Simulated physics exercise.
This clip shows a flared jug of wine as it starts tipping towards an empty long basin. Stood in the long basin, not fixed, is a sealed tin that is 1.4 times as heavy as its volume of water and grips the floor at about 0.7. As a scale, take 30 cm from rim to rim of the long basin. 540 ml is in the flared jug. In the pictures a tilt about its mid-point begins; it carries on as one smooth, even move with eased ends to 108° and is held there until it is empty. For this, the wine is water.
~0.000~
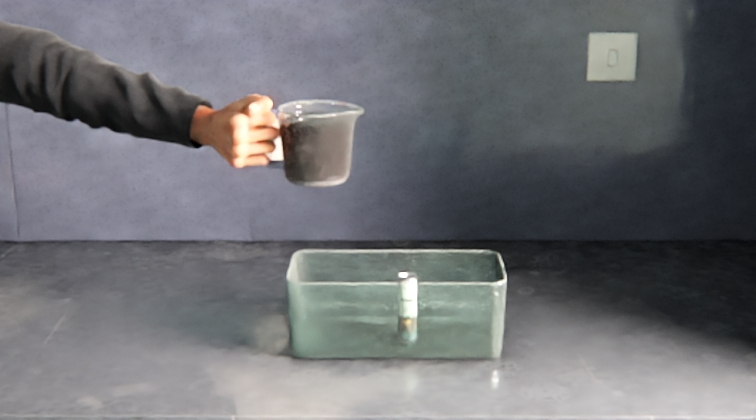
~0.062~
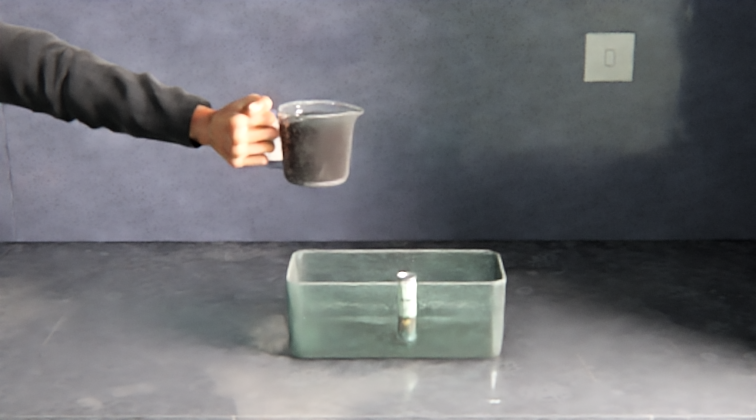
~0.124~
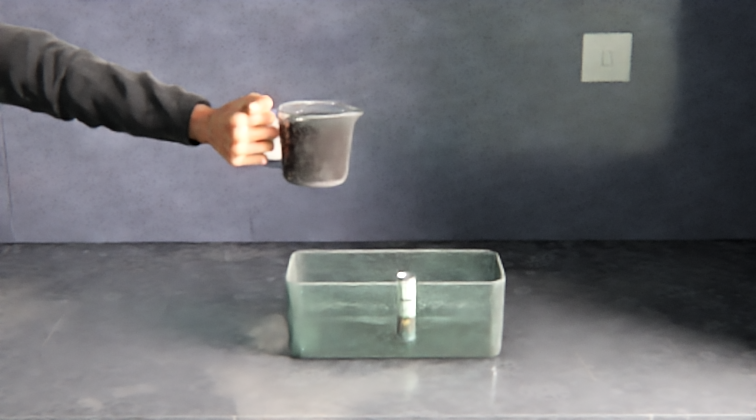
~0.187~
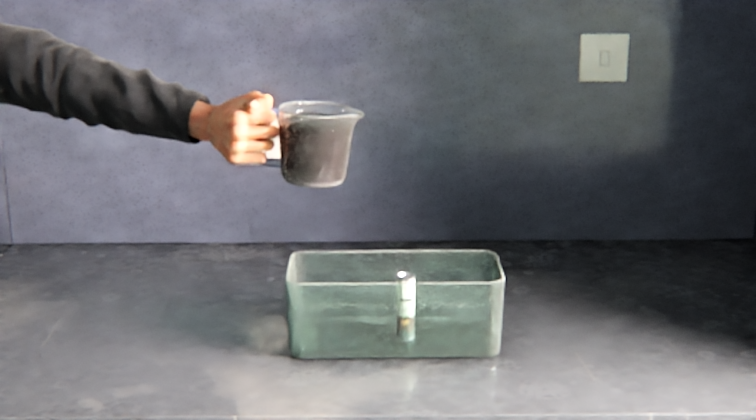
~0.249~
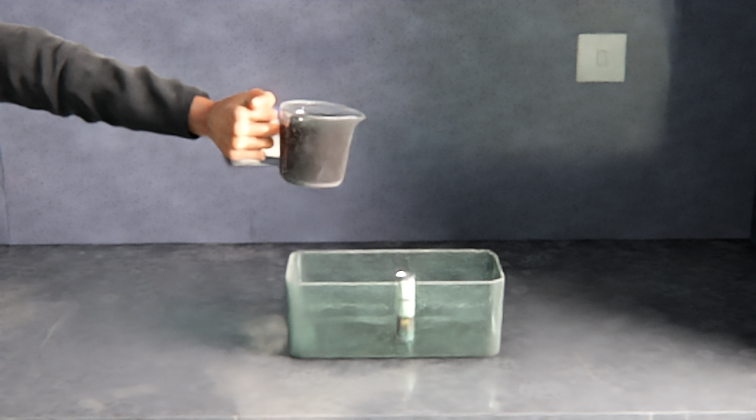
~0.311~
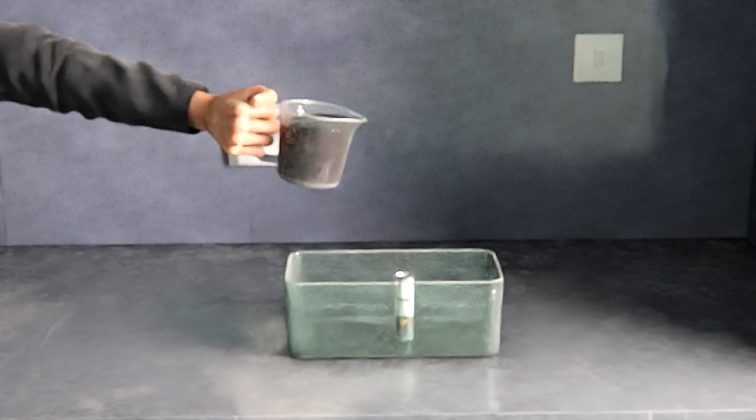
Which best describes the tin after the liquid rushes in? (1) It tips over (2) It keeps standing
It keeps standing.
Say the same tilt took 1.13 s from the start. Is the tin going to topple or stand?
Well, the tin simply holds firm.
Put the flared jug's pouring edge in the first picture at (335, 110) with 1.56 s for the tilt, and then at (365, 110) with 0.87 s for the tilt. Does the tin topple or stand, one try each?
The tin overturns the first time and stays vertical the second time.
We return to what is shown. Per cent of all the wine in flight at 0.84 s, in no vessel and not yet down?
It comes to about 18 percent.
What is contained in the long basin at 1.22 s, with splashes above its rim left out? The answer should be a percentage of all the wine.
About 64 per cent.
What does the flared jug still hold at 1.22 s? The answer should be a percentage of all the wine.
Around 18 in a hundred.
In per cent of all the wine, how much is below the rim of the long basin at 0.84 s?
About 7 per cent.
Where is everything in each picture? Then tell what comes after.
In the first frame, tilt 0°; pouring edge (364, 110); surface from (282, 119) to (353, 119); the long basin's rim runs from (290, 268) to (502, 268); the tin's top is at (407, 279).
In the second frame, tilt 0°; pouring edge (364, 110); surface from (281, 119) to (352, 119).
In the third frame, tilt 2°; pouring edge (364, 111); surface from (281, 119) to (352, 119).
In the fourth frame, tilt 4°; pouring edge (364, 114); surface from (281, 120) to (353, 120).
In the fifth frame, tilt 7°; pouring edge (365, 116); surface from (282, 120) to (354, 120).
In the sixth frame, tilt 10°; pouring edge (366, 119); surface from (283, 121) to (356, 121).
Then, 0.84 s in, the tilt is 60° and 74 per cent is still to pour; the tin stands where it began.
Then, 1.22 s in, the tilt is 96° and 17 per cent is still to pour; the tin stands where it began.
Then, 1.62 s in, the tilt is 108° and 0 per cent is still to pour; the tin stands where it began.
Then, 2.06 s in, the tilt is 108° and 0 per cent is still to pour; the tin stands where it began.
Finally, the tin stands where it began.
